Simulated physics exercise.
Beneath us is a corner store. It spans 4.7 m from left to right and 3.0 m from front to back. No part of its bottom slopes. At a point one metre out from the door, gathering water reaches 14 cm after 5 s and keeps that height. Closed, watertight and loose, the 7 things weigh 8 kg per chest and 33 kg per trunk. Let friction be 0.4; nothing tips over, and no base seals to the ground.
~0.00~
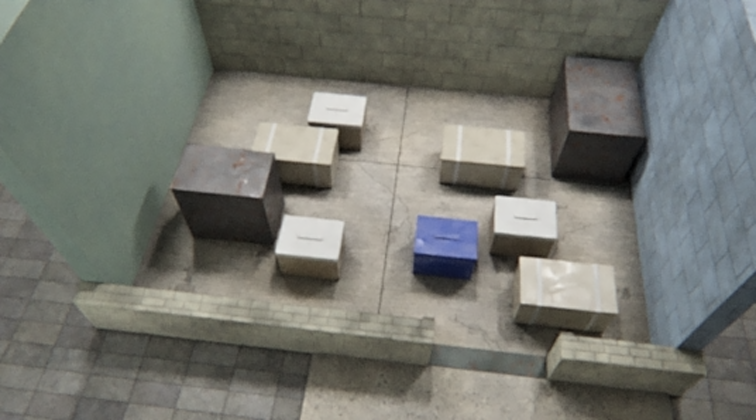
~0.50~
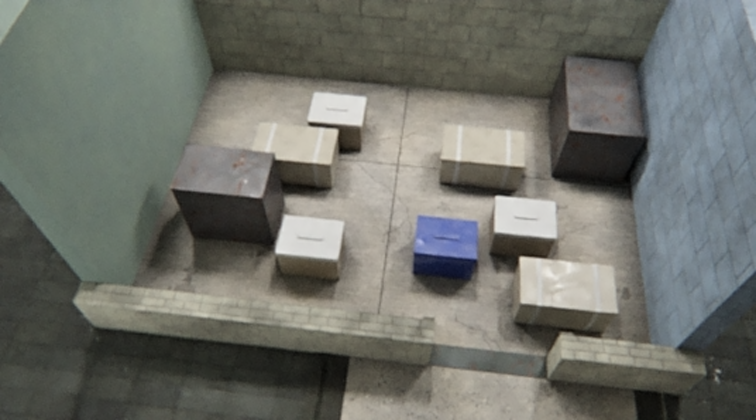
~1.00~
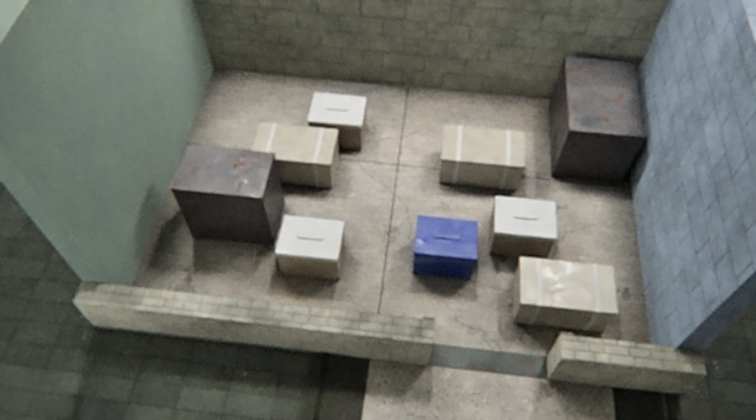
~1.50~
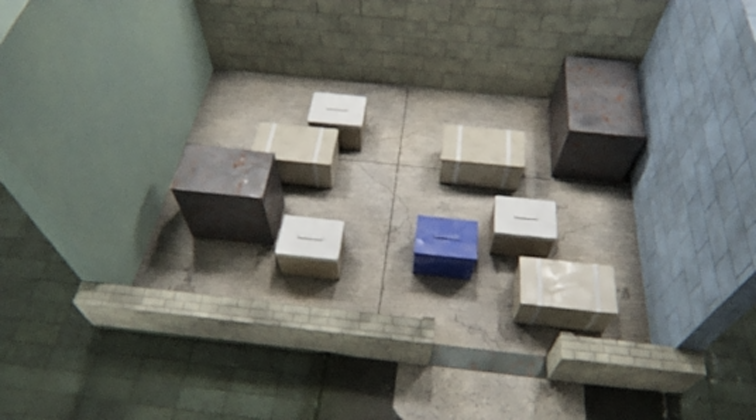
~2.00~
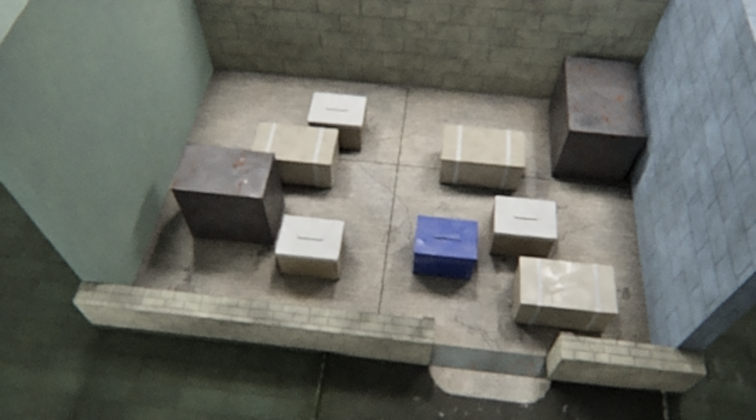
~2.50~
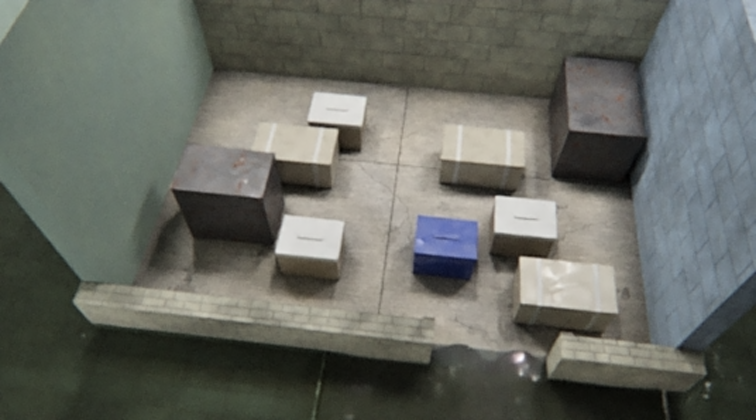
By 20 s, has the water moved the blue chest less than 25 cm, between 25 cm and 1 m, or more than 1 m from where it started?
More than 1 m.
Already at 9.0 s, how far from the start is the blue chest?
Some 200 cm from the start.
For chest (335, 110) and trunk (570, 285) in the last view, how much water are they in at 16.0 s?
Roughly 7 and 9 cm.
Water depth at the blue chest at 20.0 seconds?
Near 11 cm deep.
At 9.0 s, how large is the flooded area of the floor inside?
I'd estimate close to 10.5 m2.
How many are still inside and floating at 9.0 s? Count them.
Of them, 2.
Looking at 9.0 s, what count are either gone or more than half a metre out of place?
The count is 2.
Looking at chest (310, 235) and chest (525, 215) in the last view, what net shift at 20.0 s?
They sit 80 cm and 100 cm away, in the order given.
After 4.0 s the blue chest is near (446, 237), 0.0 m from its start, aground; 0 afloat.
After 9.0 s the blue chest is near (402, 81), 2.0 m from its start, afloat; 2 afloat.
After 16.0 s the blue chest is near (394, 75), 2.0 m from its start, afloat; 4 afloat.
After 20.0 s the blue chest is near (388, 71), 2.1 m from its start, afloat; 7 afloat.
